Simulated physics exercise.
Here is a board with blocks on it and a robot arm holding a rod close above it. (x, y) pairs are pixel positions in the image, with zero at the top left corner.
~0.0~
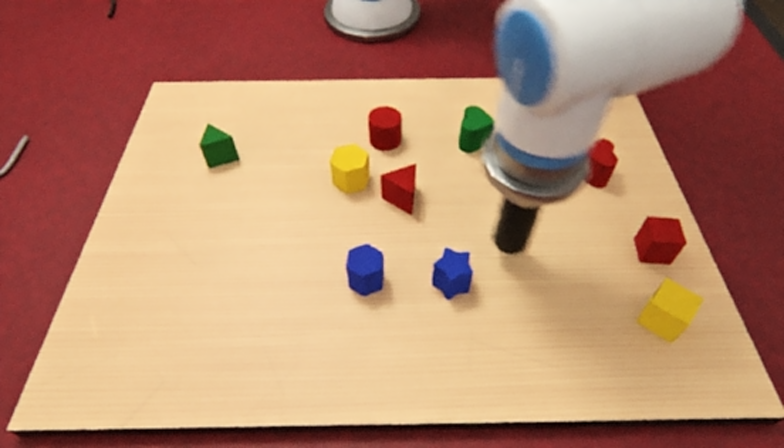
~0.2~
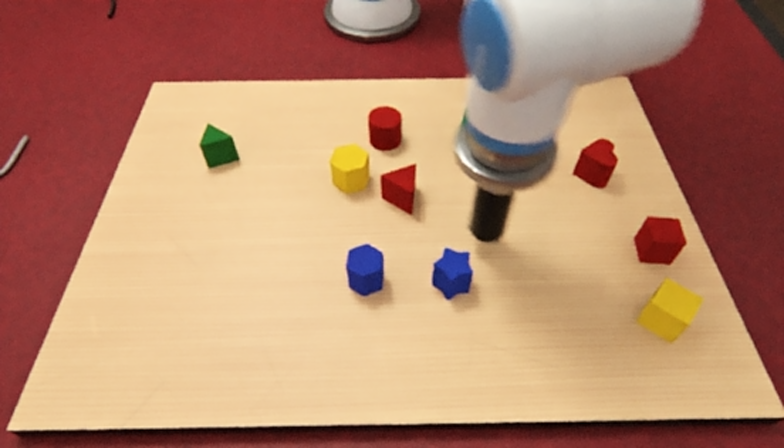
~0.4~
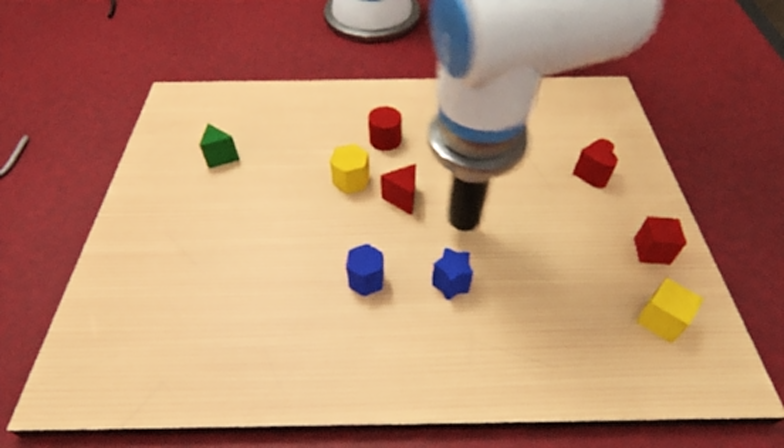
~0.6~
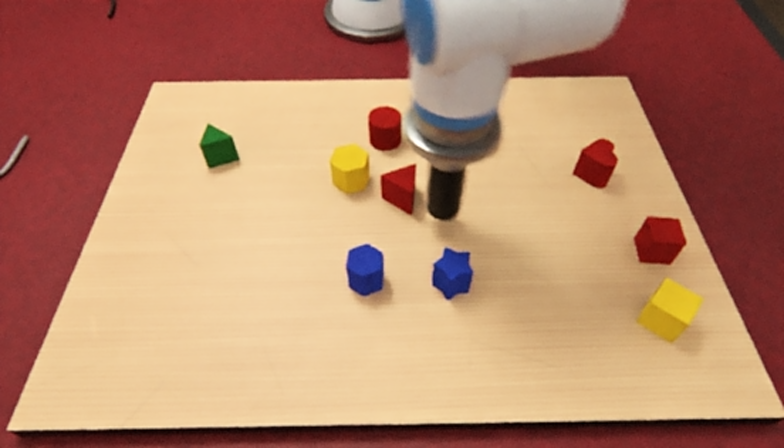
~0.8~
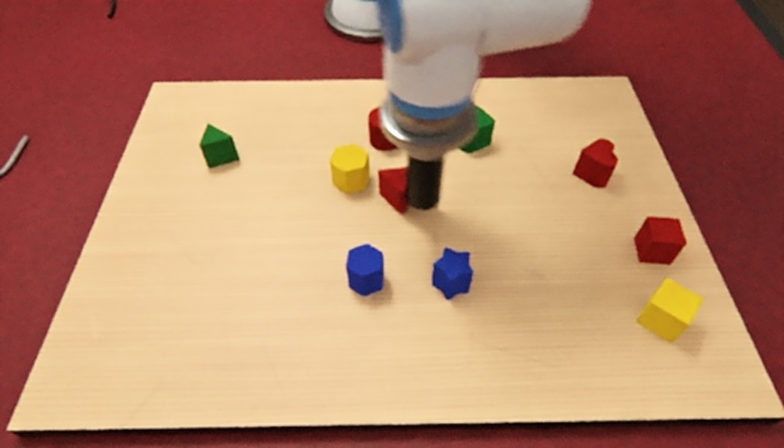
Robot arm moving its black rod left and slightly upward across a wooden board of colourful blocks, reaching the red triangular block.
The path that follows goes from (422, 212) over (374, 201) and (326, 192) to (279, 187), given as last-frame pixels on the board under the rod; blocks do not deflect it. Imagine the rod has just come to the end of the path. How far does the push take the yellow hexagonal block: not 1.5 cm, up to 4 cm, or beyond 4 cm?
That one ends up 1.5 to 4 cm from where it is now.
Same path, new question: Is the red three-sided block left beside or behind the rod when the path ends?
Yes
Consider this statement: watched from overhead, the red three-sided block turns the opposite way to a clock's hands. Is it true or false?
The statement is incorrect.
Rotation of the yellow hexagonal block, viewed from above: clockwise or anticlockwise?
It goes round opposite to clock hands.
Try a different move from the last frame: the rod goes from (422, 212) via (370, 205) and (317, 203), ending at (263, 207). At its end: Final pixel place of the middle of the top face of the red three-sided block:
For the centre of its top, I'd go with (369, 160).
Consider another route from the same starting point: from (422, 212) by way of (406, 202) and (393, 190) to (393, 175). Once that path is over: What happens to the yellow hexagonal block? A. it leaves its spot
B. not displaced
It's A.
The first path, step by step. One third of the way, rod (373, 186); yellow hexagonal block (339, 149), turned 30° anticlockwise; red three-sided block (368, 157), turned 60° clockwise.
Two thirds of the way, rod (324, 178); yellow hexagonal block (337, 146), turned 35° anticlockwise; red three-sided block (367, 153), turned 75° clockwise.
At the end, rod (275, 172); green three-sided block unmoved; yellow hexagonal block (337, 146), turned 35° anticlockwise; red three-sided block (367, 153), turned 75° clockwise.
